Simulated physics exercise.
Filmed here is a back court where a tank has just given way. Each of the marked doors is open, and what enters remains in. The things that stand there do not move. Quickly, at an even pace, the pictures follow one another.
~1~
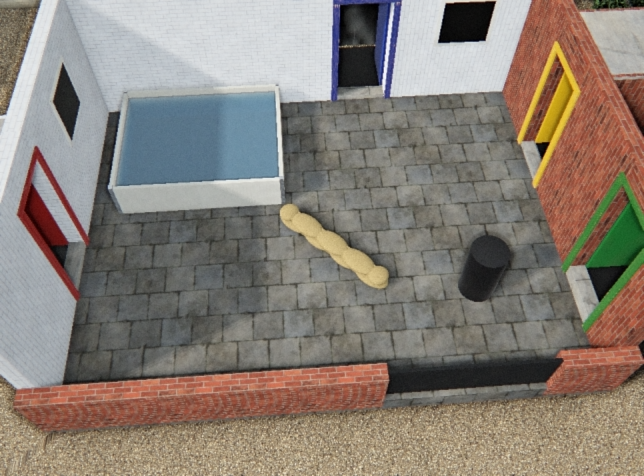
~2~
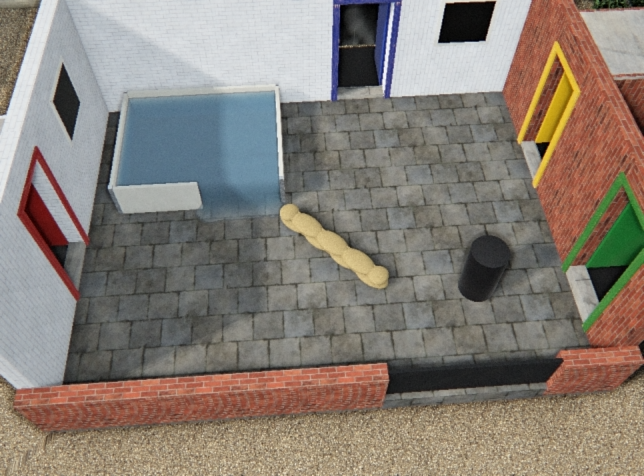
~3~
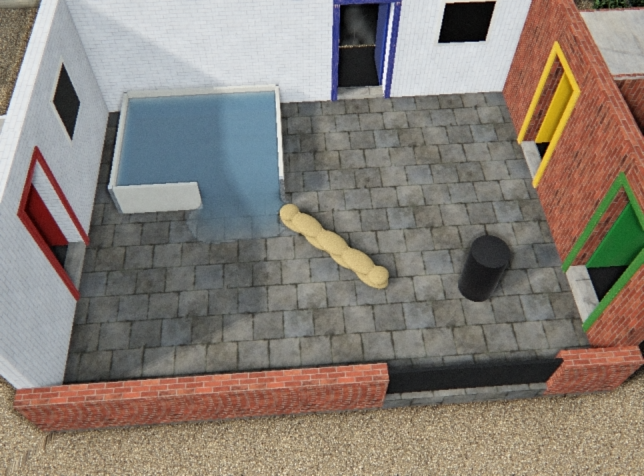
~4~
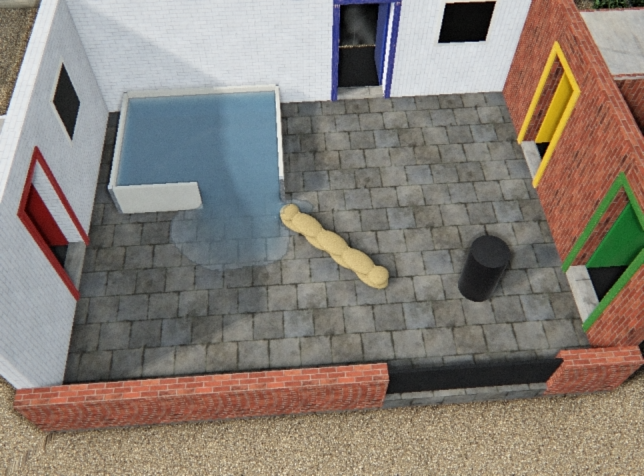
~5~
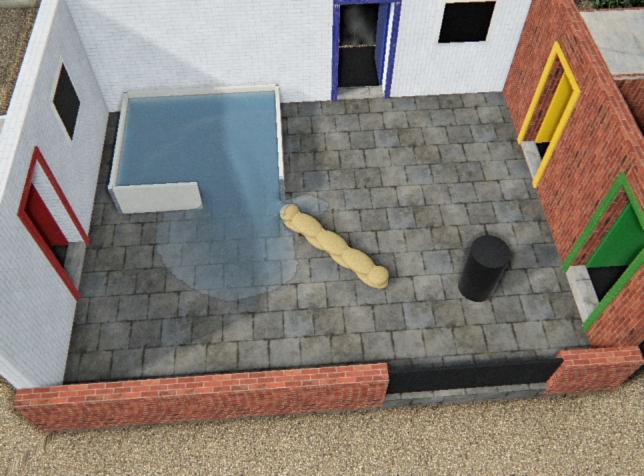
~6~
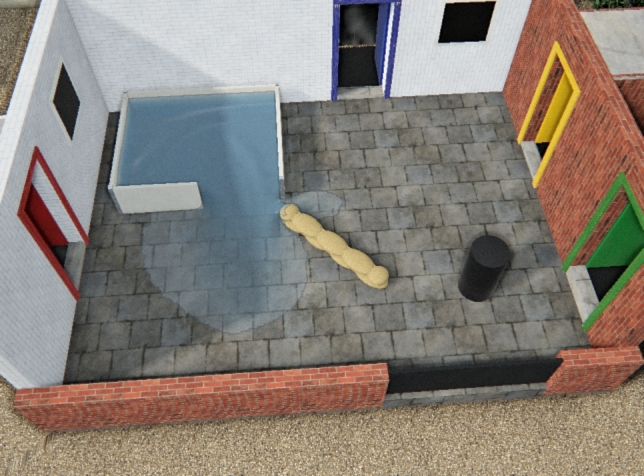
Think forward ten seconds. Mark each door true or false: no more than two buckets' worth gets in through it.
Yellow door: True, red door: True, blue door: True, green door: True.
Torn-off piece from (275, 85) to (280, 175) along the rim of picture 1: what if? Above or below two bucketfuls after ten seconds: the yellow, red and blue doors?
Yellow door exceeds the limit, red door falls short, blue door exceeds the limit.
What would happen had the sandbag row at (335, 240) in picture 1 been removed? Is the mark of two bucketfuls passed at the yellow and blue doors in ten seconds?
Once it is gone, yellow falls short while blue falls short.
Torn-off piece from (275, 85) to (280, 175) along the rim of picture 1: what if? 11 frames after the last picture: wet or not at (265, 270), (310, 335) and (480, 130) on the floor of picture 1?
In turn: Untouched, then untouched, then inundated.
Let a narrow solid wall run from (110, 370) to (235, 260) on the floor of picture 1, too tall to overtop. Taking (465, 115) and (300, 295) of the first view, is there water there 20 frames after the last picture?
Result, in order: Bone-dry / swamped.
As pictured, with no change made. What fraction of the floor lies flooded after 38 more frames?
About 70 %.
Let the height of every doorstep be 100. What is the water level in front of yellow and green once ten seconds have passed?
The first comes to about 40 percent, the second to about 40 percent.
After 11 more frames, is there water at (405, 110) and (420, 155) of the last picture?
Not wet, not wet.
A moment on, water covers 25 % of the floor; the yellow door not reached, the red door not reached, the blue door not reached, the green door not reached.
Next, water covers 40 % of the floor; the yellow door not reached, the red door wet at the sill, nothing in, the blue door not reached, the green door not reached.
Then, water covers 45 % of the floor; the yellow door not reached, the red door wet at the sill, nothing in, the blue door not reached, the green door not reached.
Later, water covers 70 % of the floor; the yellow door wet at the sill, nothing in, the red door wet at the sill, nothing in, the blue door wet at the sill, nothing in, the green door wet at the sill, nothing in.
In the end, water covers 95 % of the floor; the yellow door wet at the sill, nothing in, the red door wet at the sill, nothing in, the blue door wet at the sill, nothing in, the green door wet at the sill, nothing in.
